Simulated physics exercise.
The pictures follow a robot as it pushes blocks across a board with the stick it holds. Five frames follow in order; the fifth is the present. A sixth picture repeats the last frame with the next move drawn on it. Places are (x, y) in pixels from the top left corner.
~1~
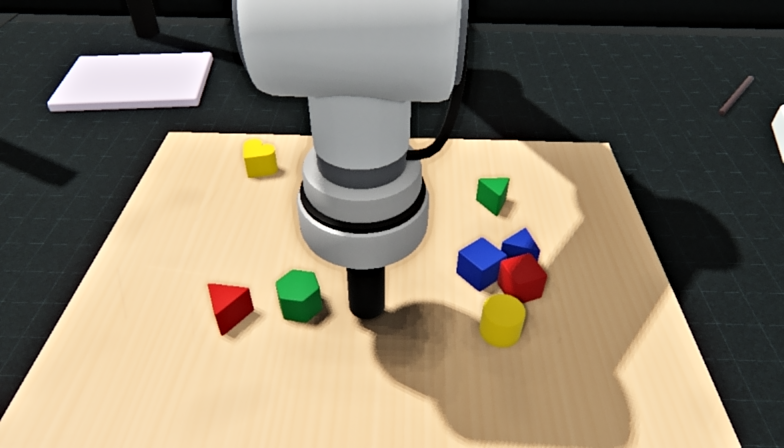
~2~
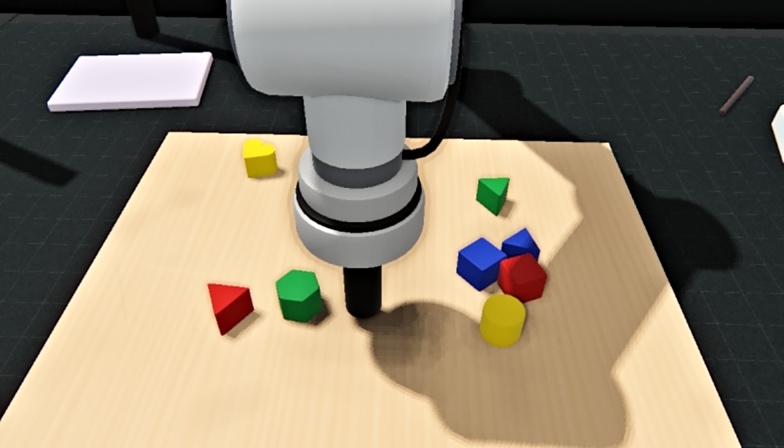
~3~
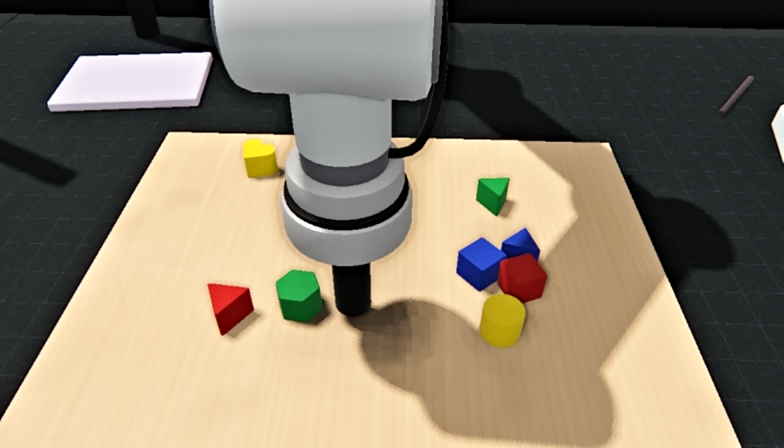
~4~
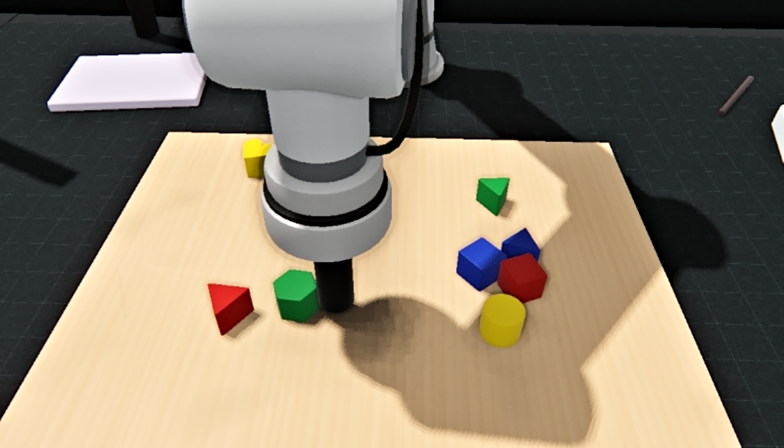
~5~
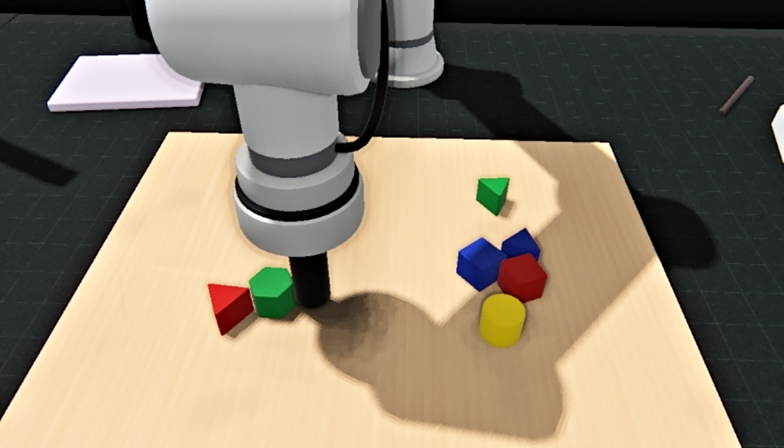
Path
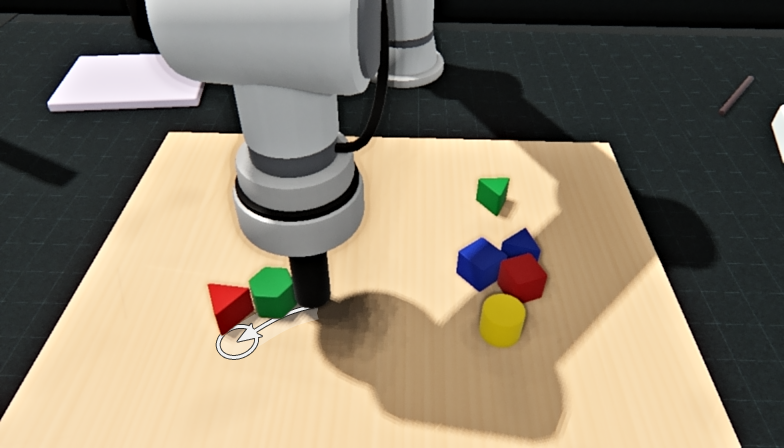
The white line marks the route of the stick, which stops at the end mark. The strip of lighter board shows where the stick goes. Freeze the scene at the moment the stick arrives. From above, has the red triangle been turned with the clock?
The answer is no.
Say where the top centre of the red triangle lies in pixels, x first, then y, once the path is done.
The answer is (202, 293).
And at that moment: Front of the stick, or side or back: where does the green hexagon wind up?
It falls back or aside.
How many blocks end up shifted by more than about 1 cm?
A pair of blocks is moved.
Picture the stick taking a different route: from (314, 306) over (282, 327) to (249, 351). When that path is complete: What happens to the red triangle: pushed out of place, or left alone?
The push reaches it.
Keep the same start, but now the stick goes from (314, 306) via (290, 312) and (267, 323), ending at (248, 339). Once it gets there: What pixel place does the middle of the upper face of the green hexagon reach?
My best guess is (237, 281).
Drawn move, from (314, 306) through (288, 314) and (263, 326) to (238, 342).
The first path, step by step. Halfway along, stick (272, 309); red triangle (206, 293), turned 55° anticlockwise; green hexagon (242, 280), turned 55° clockwise.
At the end, stick (235, 331); red triangle (202, 293), turned 55° anticlockwise; green hexagon (237, 281), turned 70° clockwise.
